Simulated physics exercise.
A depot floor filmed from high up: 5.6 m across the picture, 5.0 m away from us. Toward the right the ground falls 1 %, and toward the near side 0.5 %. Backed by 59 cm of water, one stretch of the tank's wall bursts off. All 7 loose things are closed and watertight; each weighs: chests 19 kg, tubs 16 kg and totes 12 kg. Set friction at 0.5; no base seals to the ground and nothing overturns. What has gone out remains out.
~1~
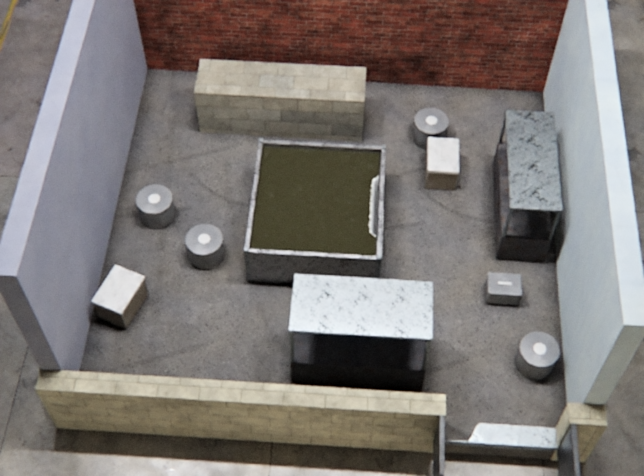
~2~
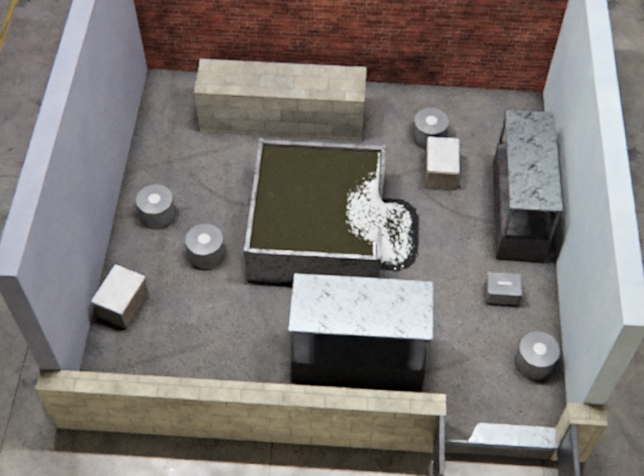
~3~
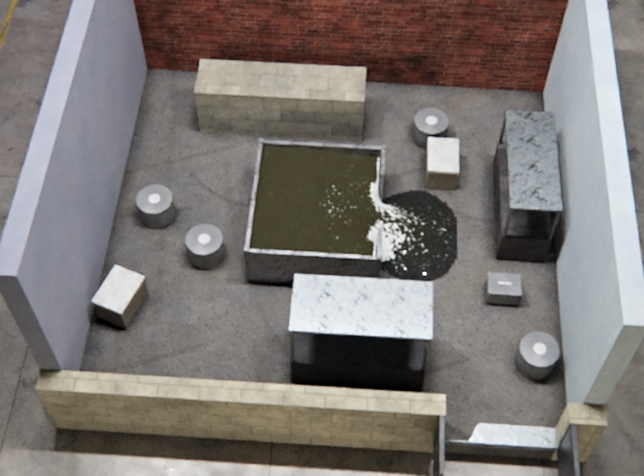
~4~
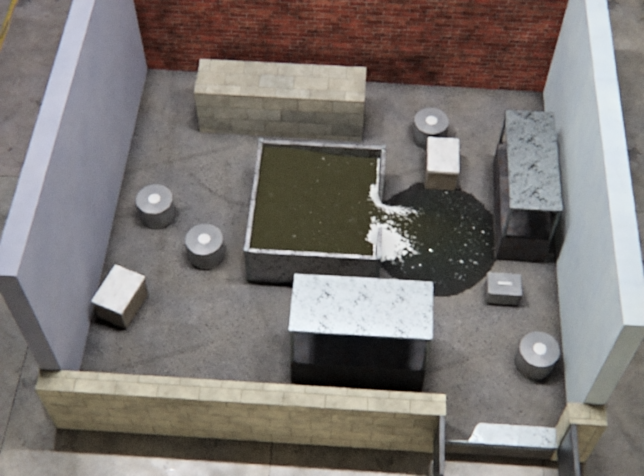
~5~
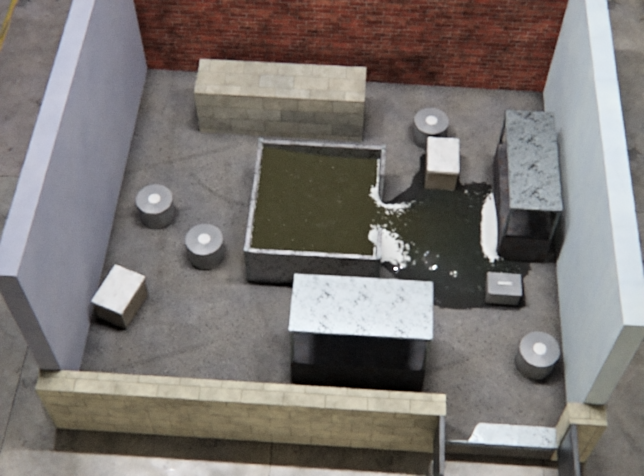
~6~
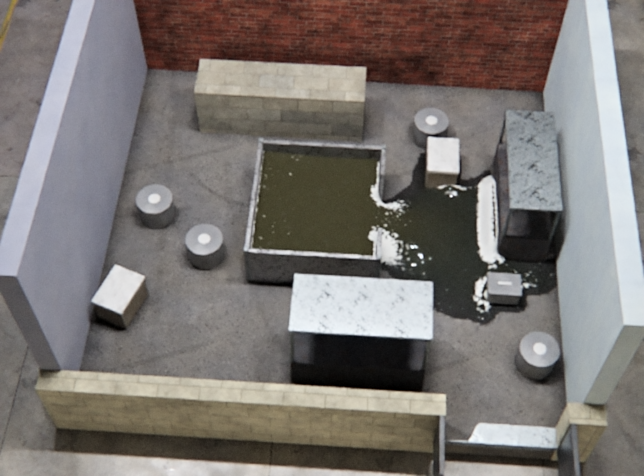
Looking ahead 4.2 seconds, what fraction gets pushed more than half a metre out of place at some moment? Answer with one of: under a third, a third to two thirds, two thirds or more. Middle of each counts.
Under a third.
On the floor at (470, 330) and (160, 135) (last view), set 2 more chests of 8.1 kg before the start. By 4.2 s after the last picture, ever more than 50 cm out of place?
Taking them in turn, the first is above the mark and the second is below the mark.
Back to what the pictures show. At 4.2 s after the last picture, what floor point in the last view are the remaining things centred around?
The average lands around (273, 209).
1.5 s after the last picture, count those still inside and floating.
Total: 1.
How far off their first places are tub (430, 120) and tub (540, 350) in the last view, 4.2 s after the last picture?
20 cm; gone out.
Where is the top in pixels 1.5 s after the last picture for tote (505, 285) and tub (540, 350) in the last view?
I'd say close to (539, 391) and close to (527, 425).
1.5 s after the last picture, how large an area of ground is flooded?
At that time the wet patch spans about 11.0 m2.
Then, 0.4 s after the last picture 0 of 7 are over 50 cm from their spots; 0 afloat.
Then, 1.5 s after the last picture 2 of 7 are over 50 cm from their spots; 1 afloat.
Then, 2.8 s after the last picture 2 of 7 are over 50 cm from their spots; 0 afloat.
Then, 4.2 s after the last picture 2 of 7 are over 50 cm from their spots, and 2 have been at some point; 0 afloat.
